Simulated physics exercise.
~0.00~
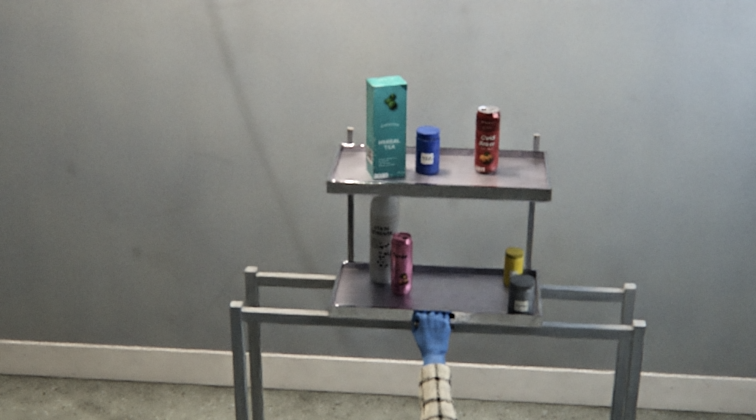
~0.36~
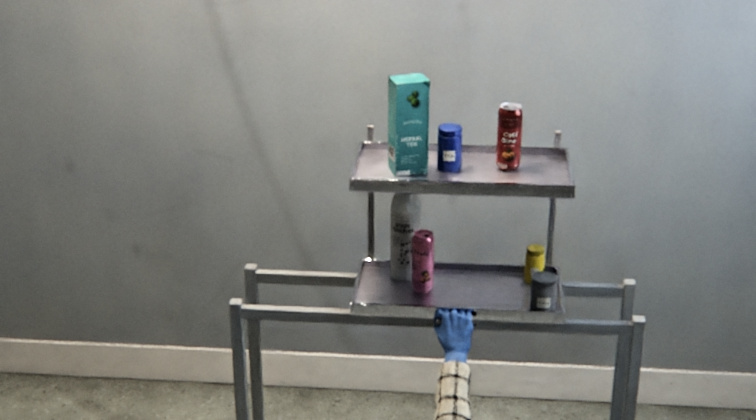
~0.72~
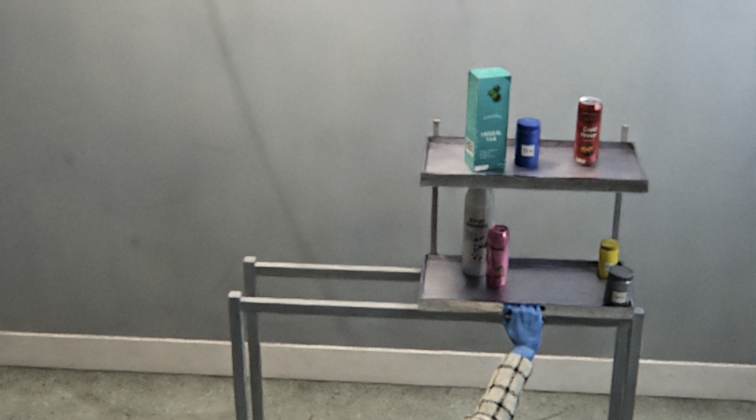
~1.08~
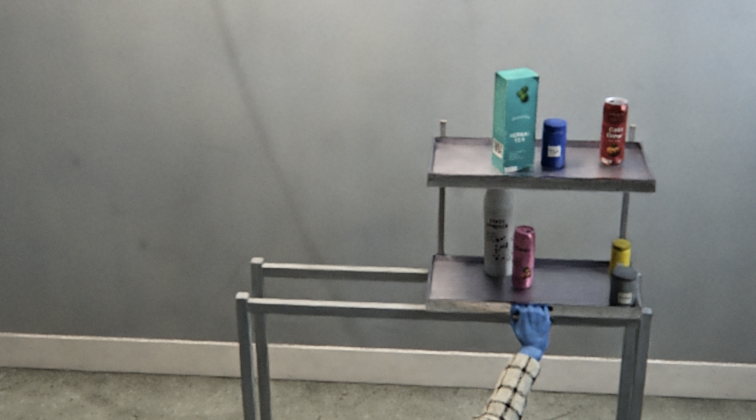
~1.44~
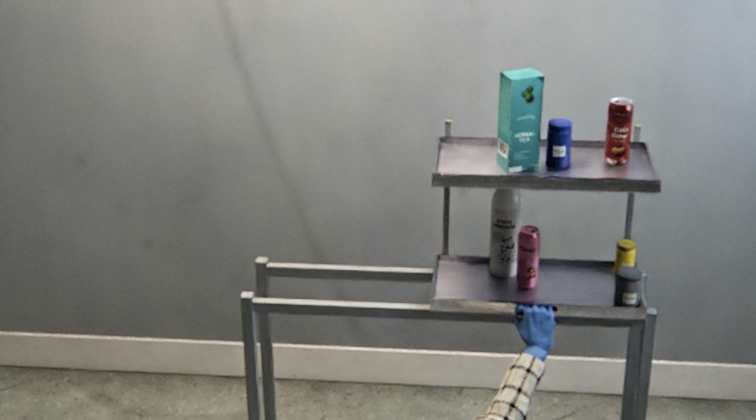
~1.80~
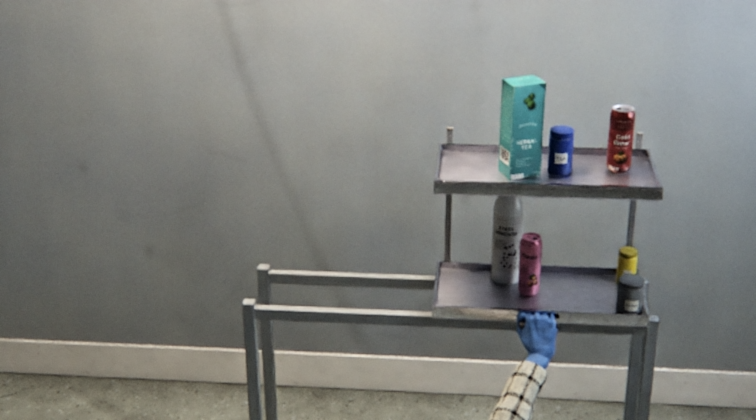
A two-level metal tray sits on a grey rail frame before a plain grey wall, seen from the front by a slightly swaying camera. On the upper level stand a tall turquoise carton at left, a blue jar beside it and a red can at right; below are a white bottle and pink can at left, with a yellow shaker and grey jar at right. A blue-gloved hand in a checked sleeve grips the lower edge and moves the tray right, slowly at first, then farther. It halts near the right end of the frame. Everything remains upright aboard, the hand still holding on.
